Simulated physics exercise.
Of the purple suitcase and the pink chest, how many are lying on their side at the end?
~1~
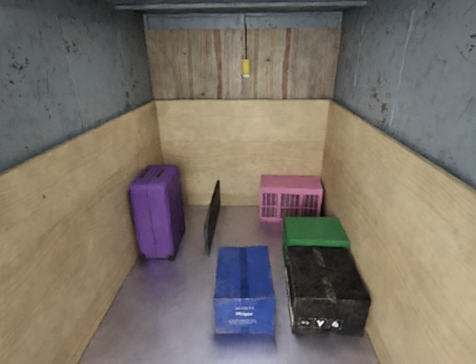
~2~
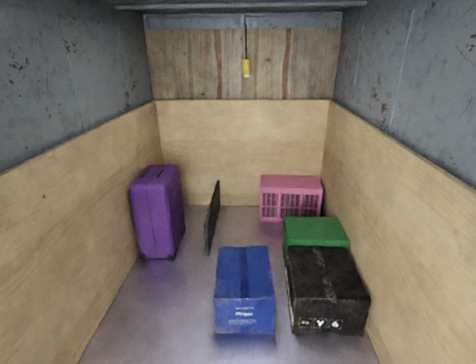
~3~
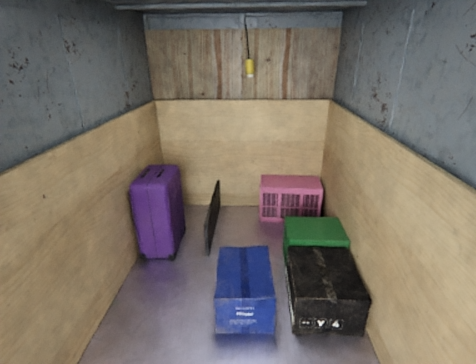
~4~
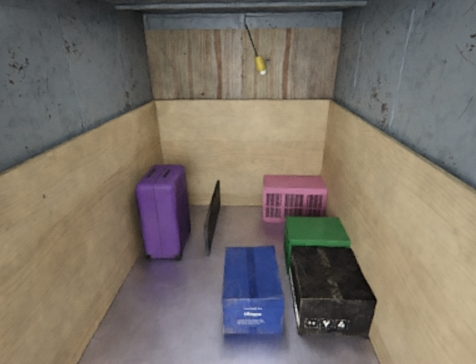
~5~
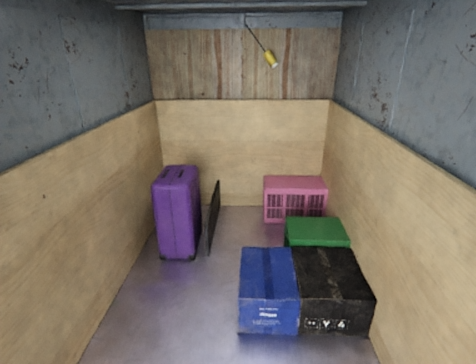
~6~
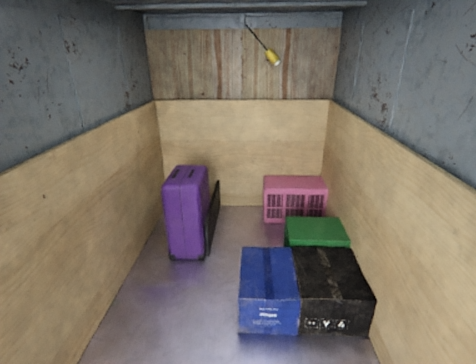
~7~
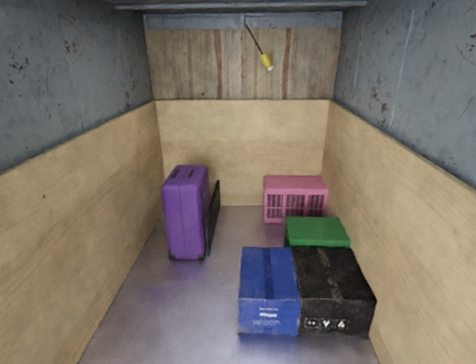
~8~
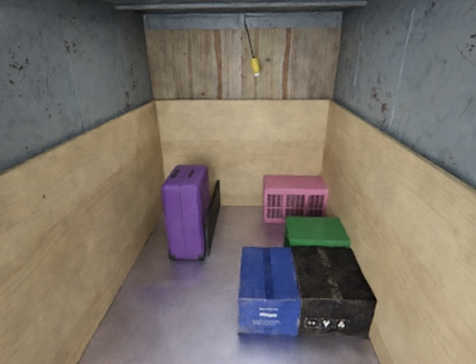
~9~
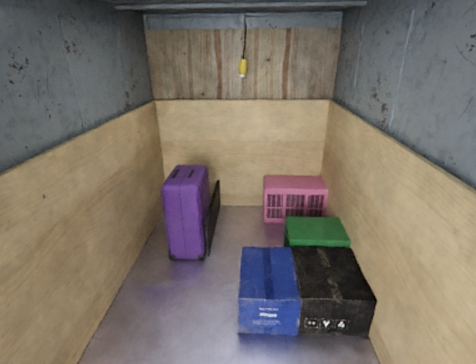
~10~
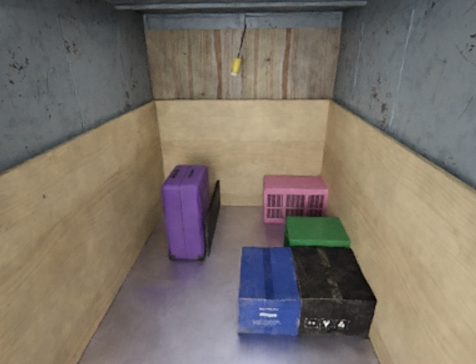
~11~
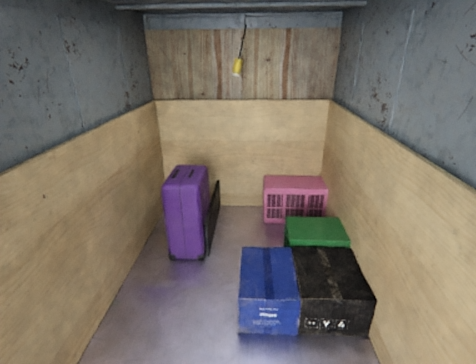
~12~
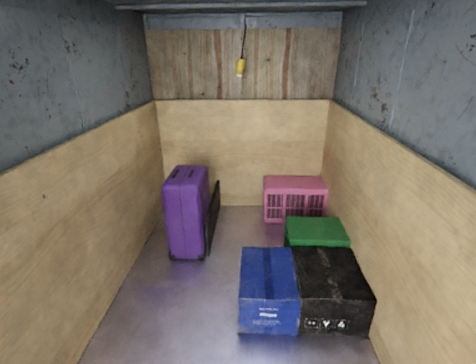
None of them are. The purple suitcase slides to the right but stays upright, and the pink chest is still upright too.
